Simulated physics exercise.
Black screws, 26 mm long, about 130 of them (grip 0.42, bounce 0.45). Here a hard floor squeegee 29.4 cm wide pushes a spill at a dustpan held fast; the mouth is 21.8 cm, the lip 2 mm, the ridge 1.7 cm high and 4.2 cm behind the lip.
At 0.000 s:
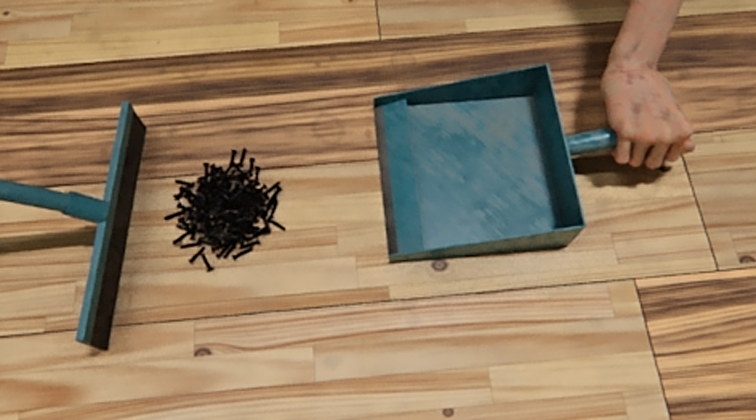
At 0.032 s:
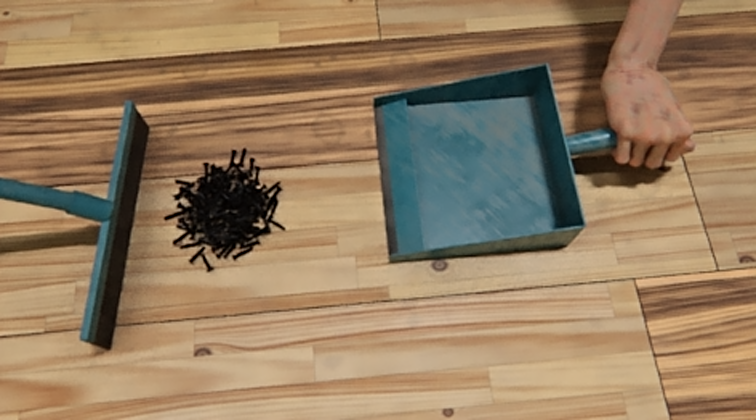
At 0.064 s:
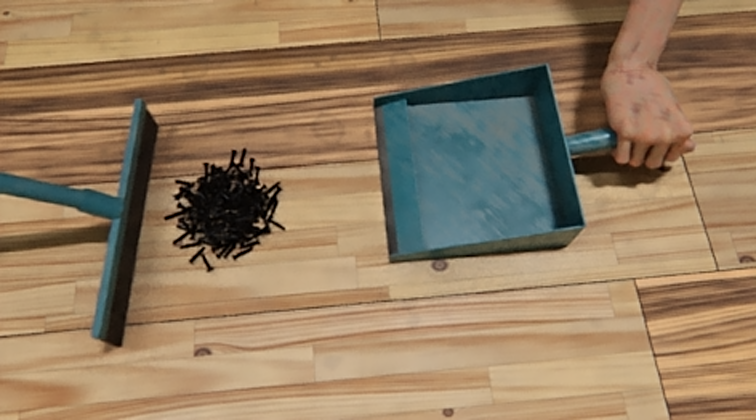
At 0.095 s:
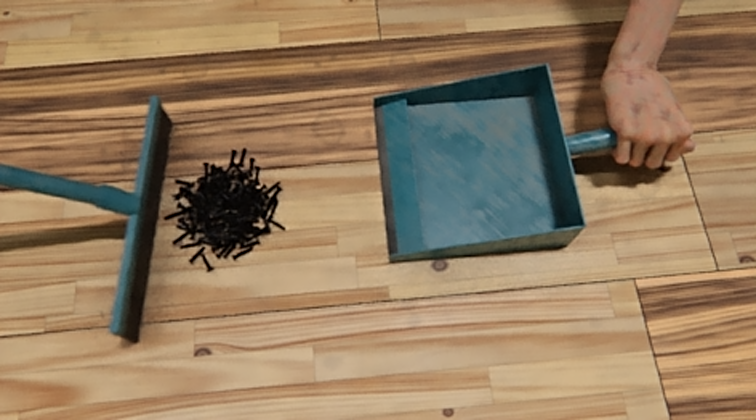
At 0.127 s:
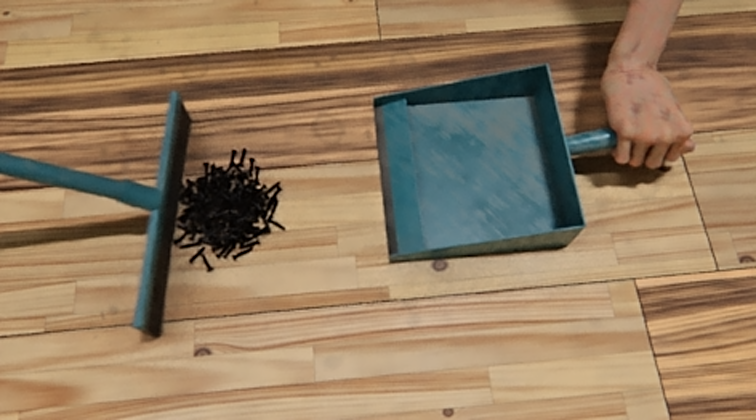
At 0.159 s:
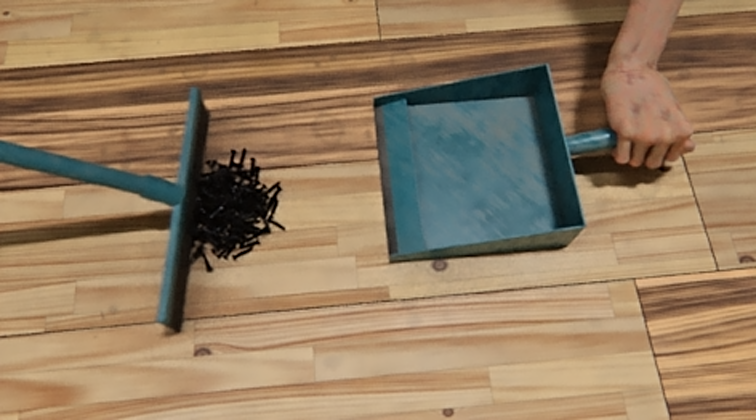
A teal floor squeegee starts at the left, apart from a pile of black screws on a wooden floor, and slides rightward. It meets the pile's left edge and pushes the nearest screws together, while a hand at the right holds a teal dustpan still.
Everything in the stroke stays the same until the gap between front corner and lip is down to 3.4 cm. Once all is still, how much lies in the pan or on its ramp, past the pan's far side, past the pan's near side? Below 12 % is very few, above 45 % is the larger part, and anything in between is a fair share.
In the pan or on its ramp: A fair share, past the pan's far side: Very few, past the pan's near side: Very few.
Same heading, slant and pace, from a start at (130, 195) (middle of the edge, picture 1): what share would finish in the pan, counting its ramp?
Estimate: ~ 25 %.
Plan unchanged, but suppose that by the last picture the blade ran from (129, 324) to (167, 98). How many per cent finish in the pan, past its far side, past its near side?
Pan 10 % / far 0 % / near 5 %.
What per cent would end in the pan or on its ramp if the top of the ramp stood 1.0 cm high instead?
It would be near 40 per cent.
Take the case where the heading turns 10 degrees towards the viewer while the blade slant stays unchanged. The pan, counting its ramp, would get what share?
My guess is some 30 percent.
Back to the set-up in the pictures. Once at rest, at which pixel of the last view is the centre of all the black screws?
In the last view, approximately (377, 183).
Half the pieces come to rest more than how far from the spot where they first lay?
Around 20 centimetres.
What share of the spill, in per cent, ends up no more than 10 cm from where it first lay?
I'd guess some 0 per cent.
Then, at 0.29 s, middle of the blade 14 cm from the lip; 0 % over the lip, far side 0 %, near side 5 %.
After 0.38 s, middle of the blade 7 cm from the lip; 0 % over the lip, far side 0 %, near side 5 %.
Then, at 0.60 s, middle of the blade 5 cm from the lip; 30 % over the lip, far side 0 %, near side 0 %.
At rest (1.3 s), pan 25 %, far side 0 %, near side 0 %, in front of the lip or behind the blade 70 %.
